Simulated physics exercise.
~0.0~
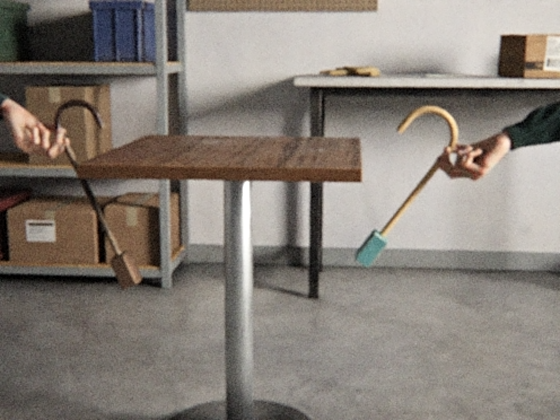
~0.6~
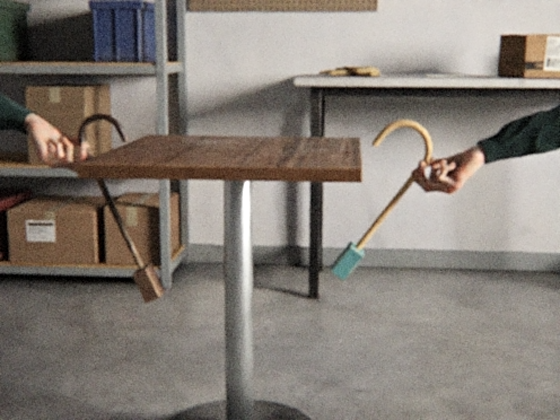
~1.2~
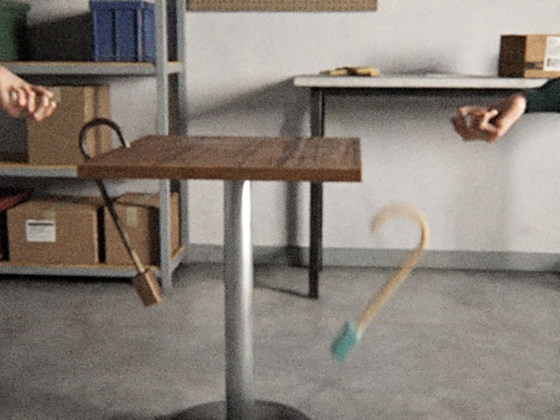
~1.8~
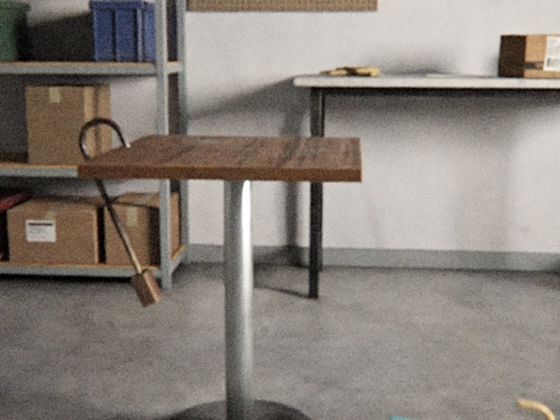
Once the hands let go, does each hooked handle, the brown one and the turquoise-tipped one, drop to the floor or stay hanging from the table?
The brown one stays hanging from the left edge of the table. The turquoise-tipped one drops past the right side to the floor.
